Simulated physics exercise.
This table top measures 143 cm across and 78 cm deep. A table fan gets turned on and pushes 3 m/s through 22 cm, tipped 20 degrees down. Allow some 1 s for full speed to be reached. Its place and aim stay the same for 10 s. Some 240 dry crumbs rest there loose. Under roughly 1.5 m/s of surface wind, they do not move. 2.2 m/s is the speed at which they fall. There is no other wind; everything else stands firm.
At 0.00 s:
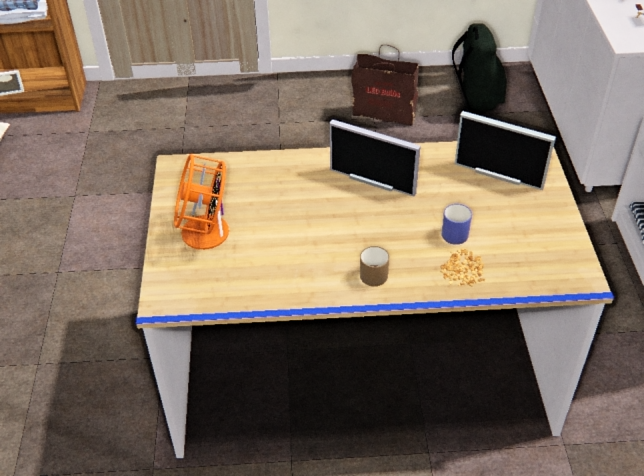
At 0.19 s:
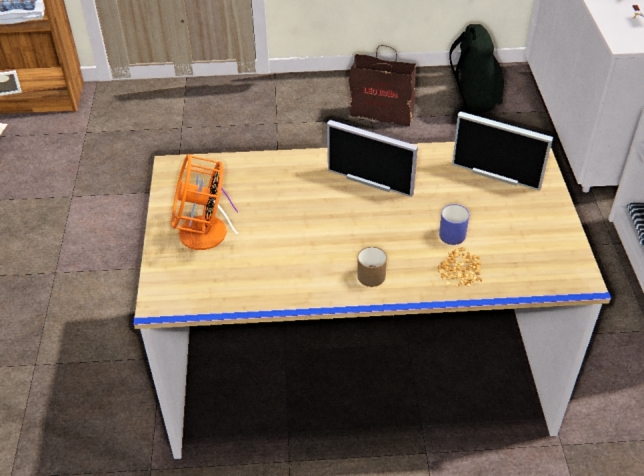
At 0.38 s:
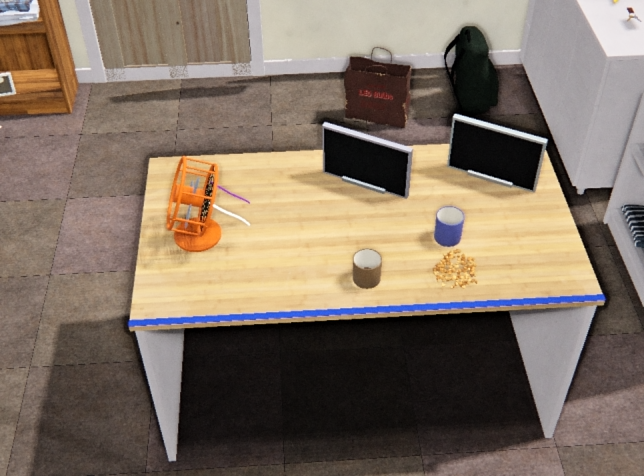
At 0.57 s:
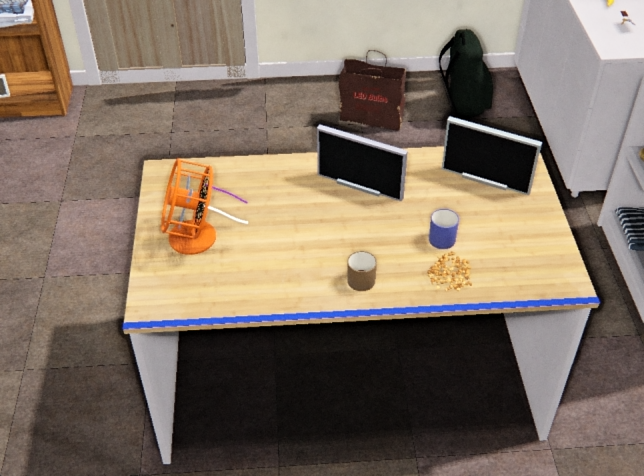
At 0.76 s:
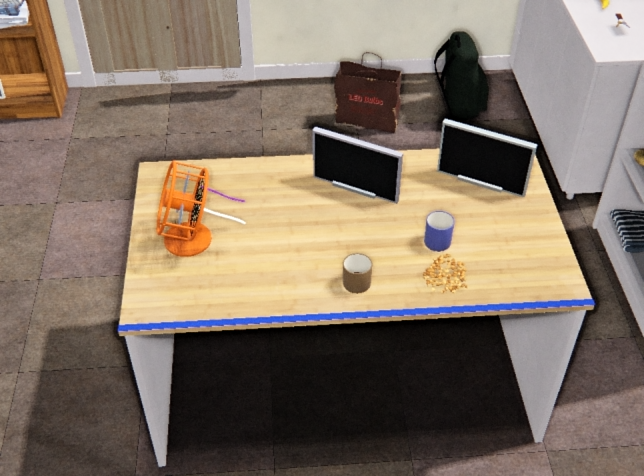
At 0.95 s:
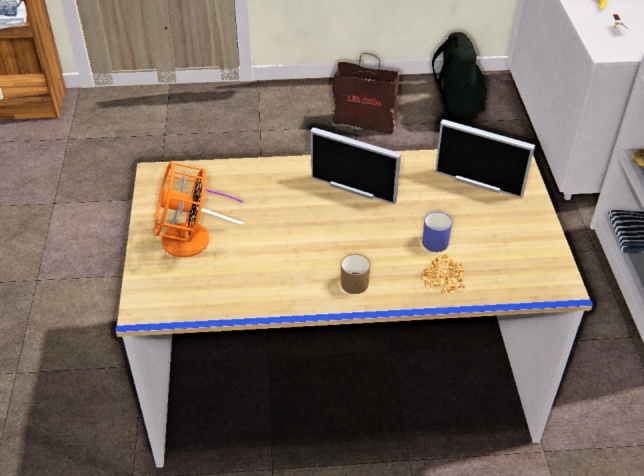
A wooden table holds still crumbs as the orange fan turns and the view shifts slightly.
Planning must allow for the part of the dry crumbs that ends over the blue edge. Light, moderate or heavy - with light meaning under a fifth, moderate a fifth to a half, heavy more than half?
Heavy.
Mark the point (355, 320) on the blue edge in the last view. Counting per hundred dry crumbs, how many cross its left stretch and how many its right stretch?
0 % left and 80 % right.
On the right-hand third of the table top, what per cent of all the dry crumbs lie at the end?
Around 20 per cent.
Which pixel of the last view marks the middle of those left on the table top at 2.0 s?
I'd point to somewhere around (478, 305).
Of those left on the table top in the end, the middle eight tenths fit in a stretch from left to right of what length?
Around 20 centimetres from left to right.
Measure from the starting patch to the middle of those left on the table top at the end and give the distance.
The middle ends up about 15 cm from the start.
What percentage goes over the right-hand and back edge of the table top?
3 % right-hand and 0 % back.
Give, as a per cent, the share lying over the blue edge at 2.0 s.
70 %, roughly.
After 2.0 s, 71 % are over the blue edge; the middle of those still in play is near (478, 305); 82 % have settled or left.
After 3.2 s, 72 % are over the blue edge; the middle of those still in play is near (478, 305); 82 % have settled or left.
After 5.5 s, 75 % are over the blue edge; the middle of those still in play is near (478, 305); 85 % have settled or left.
After 10.0 s, at the end, 75 % are over the blue edge; the middle of those still in play is near (468, 305).
